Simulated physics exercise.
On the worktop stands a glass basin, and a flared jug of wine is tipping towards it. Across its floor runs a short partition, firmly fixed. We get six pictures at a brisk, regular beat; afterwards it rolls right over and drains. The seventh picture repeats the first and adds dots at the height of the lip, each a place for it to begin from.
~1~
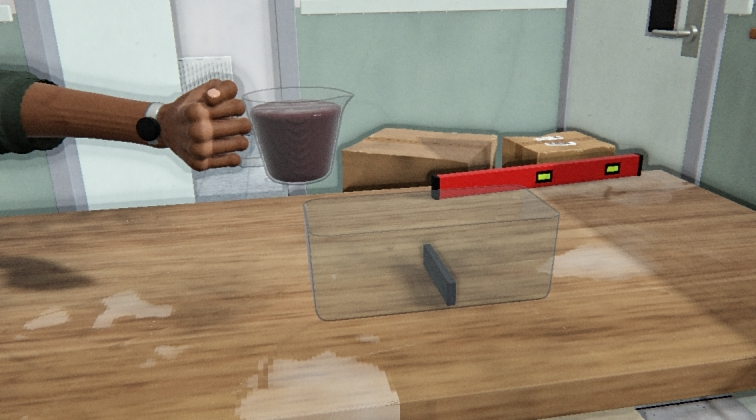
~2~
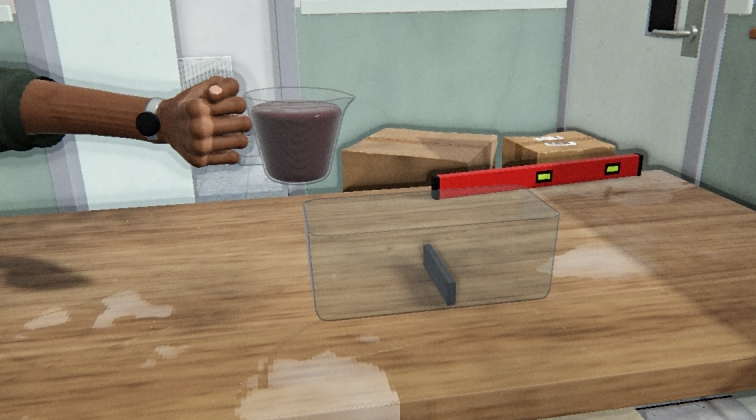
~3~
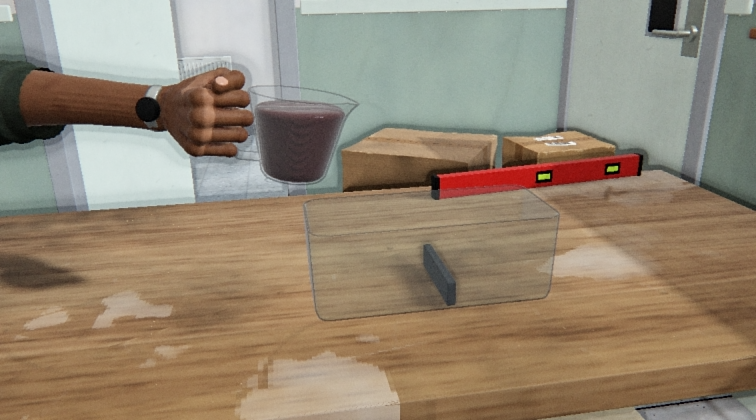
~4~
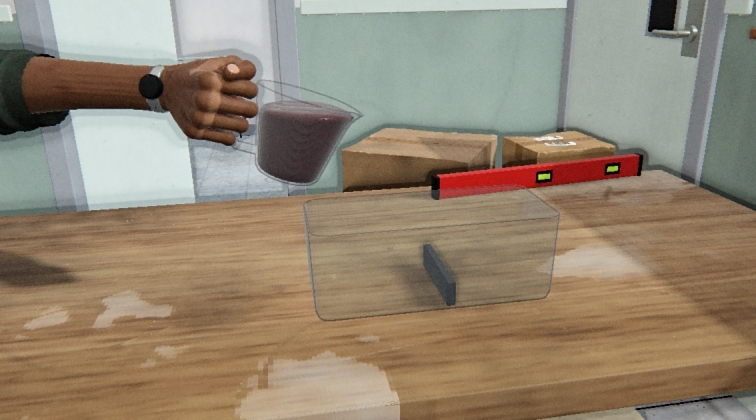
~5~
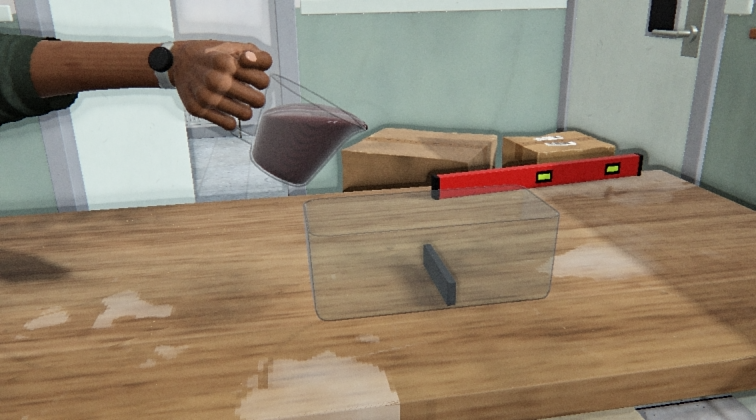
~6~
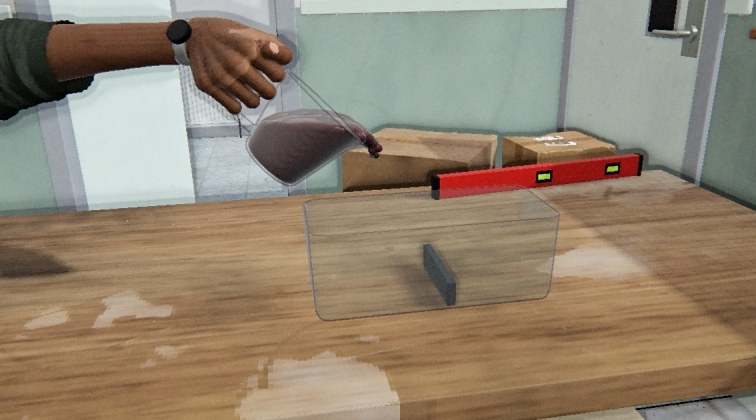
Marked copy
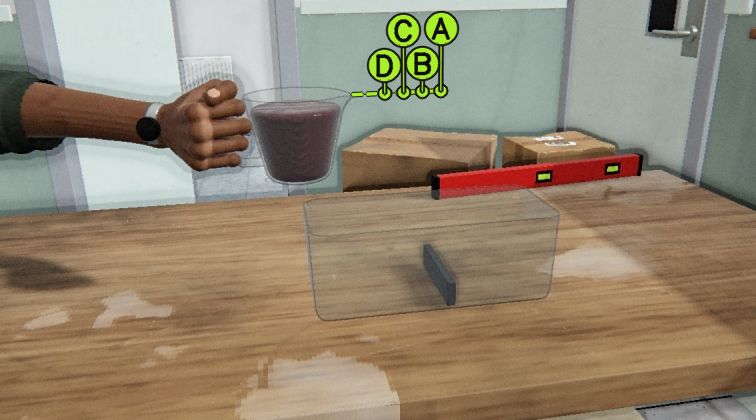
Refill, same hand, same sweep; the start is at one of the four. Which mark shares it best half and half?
Choose C.
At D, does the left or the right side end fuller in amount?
More ends on the left.
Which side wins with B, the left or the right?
More ends on the right.
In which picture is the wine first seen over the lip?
Picture 5.
On the marked copy, A at (440, 90); B at (422, 91); C at (403, 92); D at (384, 93).
For spot A, about 9 % ends left of the wall and 88 % right of it; 3 % is lost outside.
For spot B, about 19 % ends left of the wall and 79 % right of it.
For spot C, about 51 % ends left of the wall and 48 % right of it.
For spot D, about 74 % ends left of the wall and 24 % right of it.
